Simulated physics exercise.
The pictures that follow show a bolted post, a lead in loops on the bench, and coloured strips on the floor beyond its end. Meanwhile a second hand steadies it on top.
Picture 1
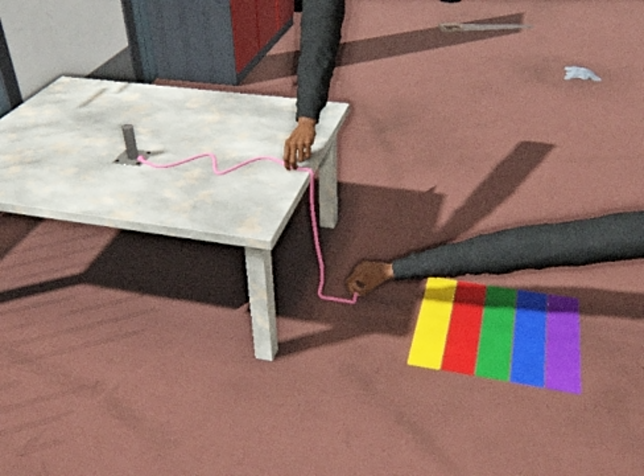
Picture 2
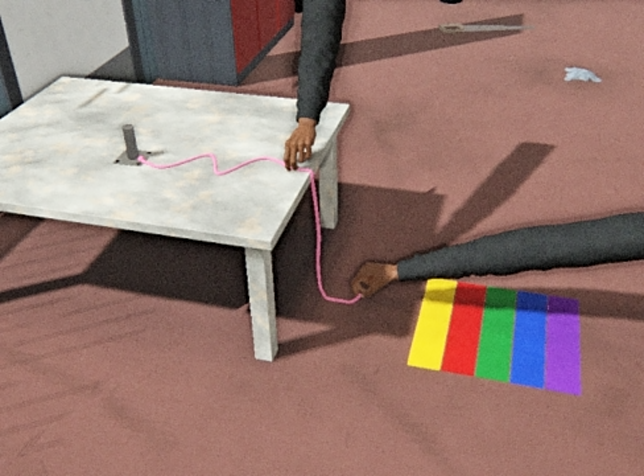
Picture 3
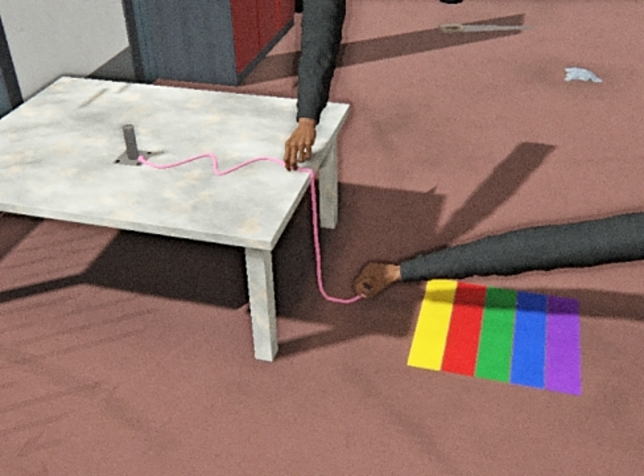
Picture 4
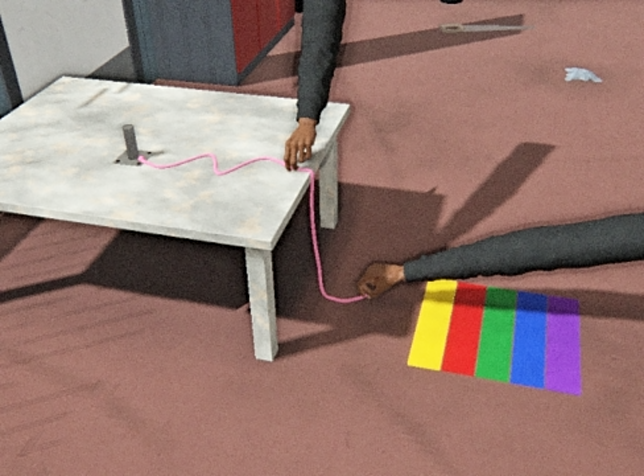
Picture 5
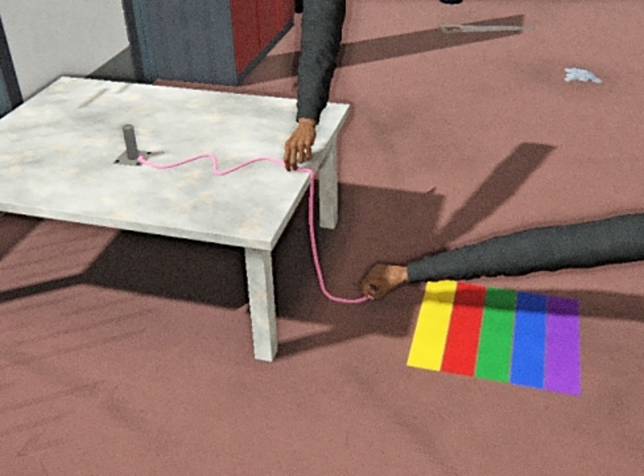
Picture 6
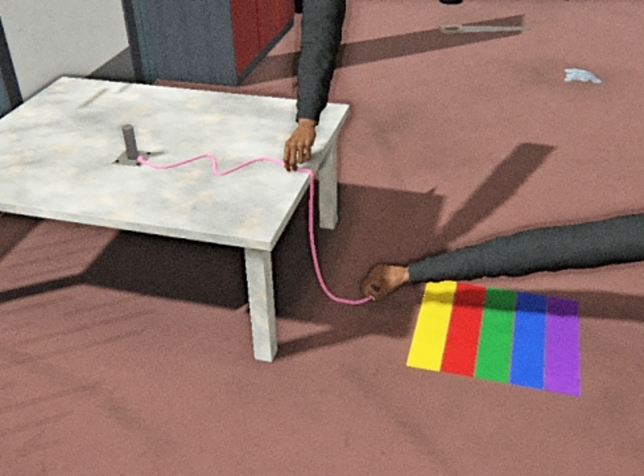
A hand slowly drawing the end of a pink cord slightly right near coloured floor strips, another hand resting at the table edge.
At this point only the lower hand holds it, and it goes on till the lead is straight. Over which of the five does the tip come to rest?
Over the blue one.
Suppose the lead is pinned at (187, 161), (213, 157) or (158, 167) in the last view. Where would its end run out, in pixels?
In order: (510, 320), then (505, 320), then (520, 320).
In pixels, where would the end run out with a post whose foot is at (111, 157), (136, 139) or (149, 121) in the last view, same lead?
(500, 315), (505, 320) and (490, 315).
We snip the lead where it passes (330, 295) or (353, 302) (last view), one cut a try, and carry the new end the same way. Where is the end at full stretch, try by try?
Case by case: Roughly (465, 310), then roughly (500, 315).
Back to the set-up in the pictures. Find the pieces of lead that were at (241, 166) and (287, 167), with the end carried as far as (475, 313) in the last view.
The two spots land somewhere near (287, 172) and (318, 208).
Soon after, end near (475, 313); over red.
Then, end near (509, 318); over green.
At full stretch, end near (528, 322); over blue. It gets as far as the blue strip.
